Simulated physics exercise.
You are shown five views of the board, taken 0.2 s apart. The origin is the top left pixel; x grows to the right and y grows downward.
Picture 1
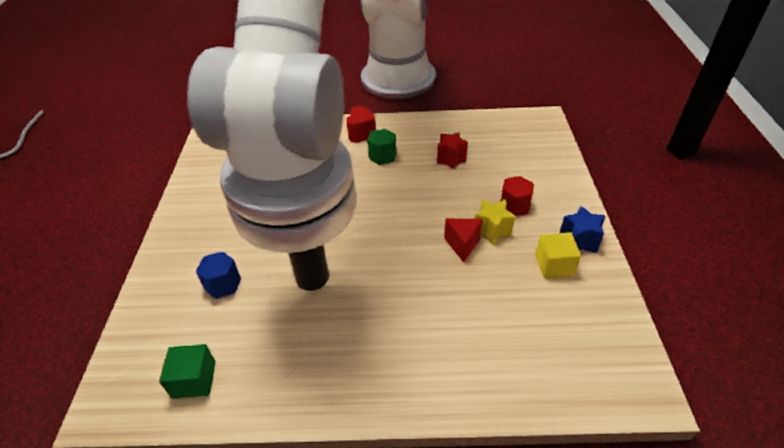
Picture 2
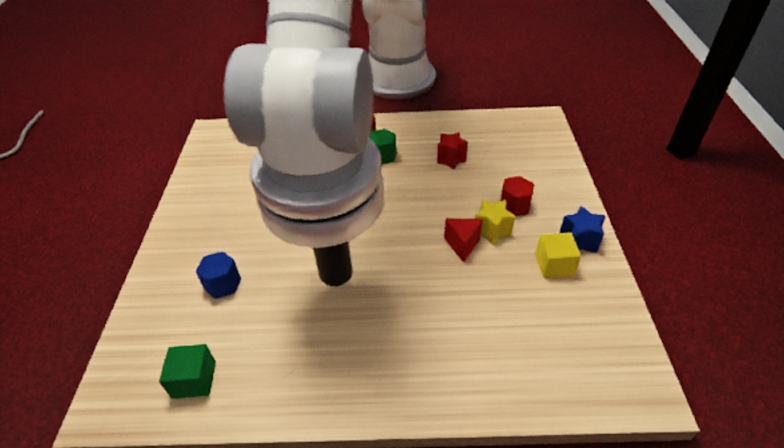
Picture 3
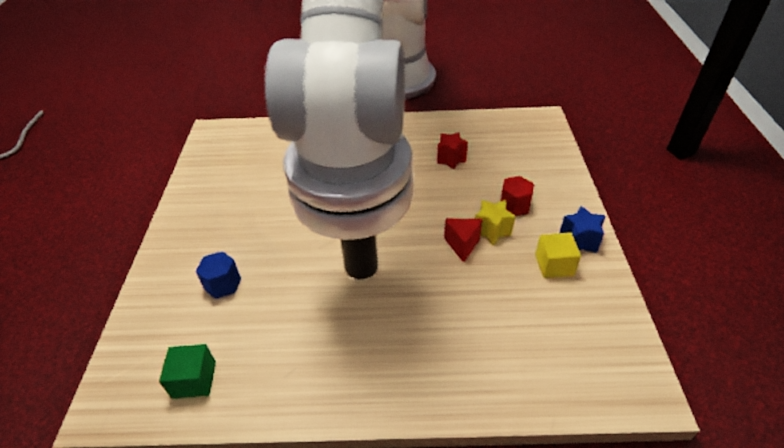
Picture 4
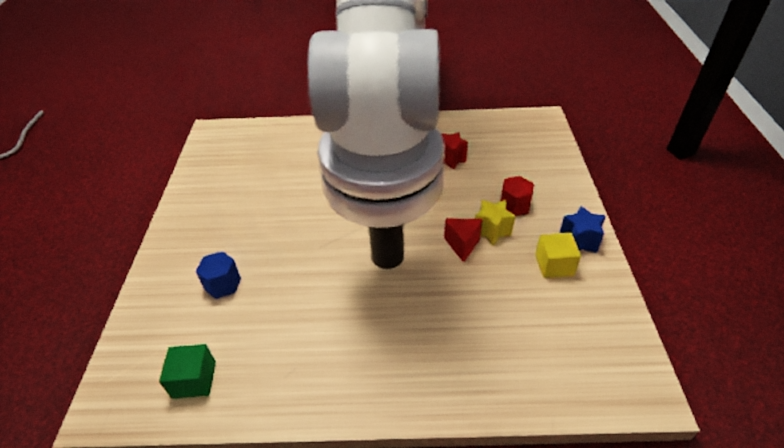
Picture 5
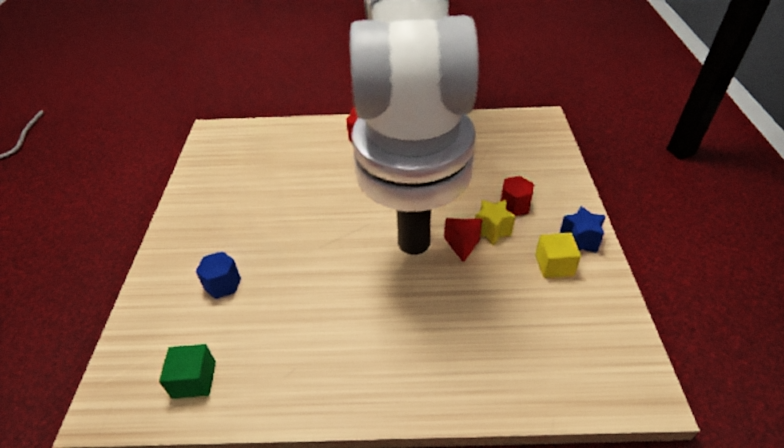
The robot arm moves its black rod steadily right across the board, nearing the red triangular block.
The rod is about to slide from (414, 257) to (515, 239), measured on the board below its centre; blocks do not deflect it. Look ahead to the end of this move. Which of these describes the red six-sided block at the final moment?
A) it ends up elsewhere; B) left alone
(A)
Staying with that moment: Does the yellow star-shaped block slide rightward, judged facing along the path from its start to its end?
No
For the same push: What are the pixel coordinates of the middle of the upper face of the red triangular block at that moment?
It comes to (543, 211).
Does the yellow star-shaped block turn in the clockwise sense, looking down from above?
No, that is not how it ends up.
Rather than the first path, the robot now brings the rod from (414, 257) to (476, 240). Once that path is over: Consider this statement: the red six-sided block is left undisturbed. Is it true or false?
False
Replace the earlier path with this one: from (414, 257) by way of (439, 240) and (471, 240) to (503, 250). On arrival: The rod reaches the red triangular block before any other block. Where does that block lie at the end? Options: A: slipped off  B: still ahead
Choice B: Still ahead.
The first path, step by step. One third of the way, rod (450, 237); red triangular block (475, 224); yellow star-shaped block (498, 210).
Two thirds of the way, rod (484, 231); red triangular block (509, 218); yellow star-shaped block (525, 202), turned 20° anticlockwise; red six-sided block (527, 179), turned 30° anticlockwise.
At the end, rod (518, 224); red triangular block (543, 211); yellow star-shaped block (550, 193), turned 30° anticlockwise; red six-sided block (531, 175), turned 65° anticlockwise; yellow square piece still.
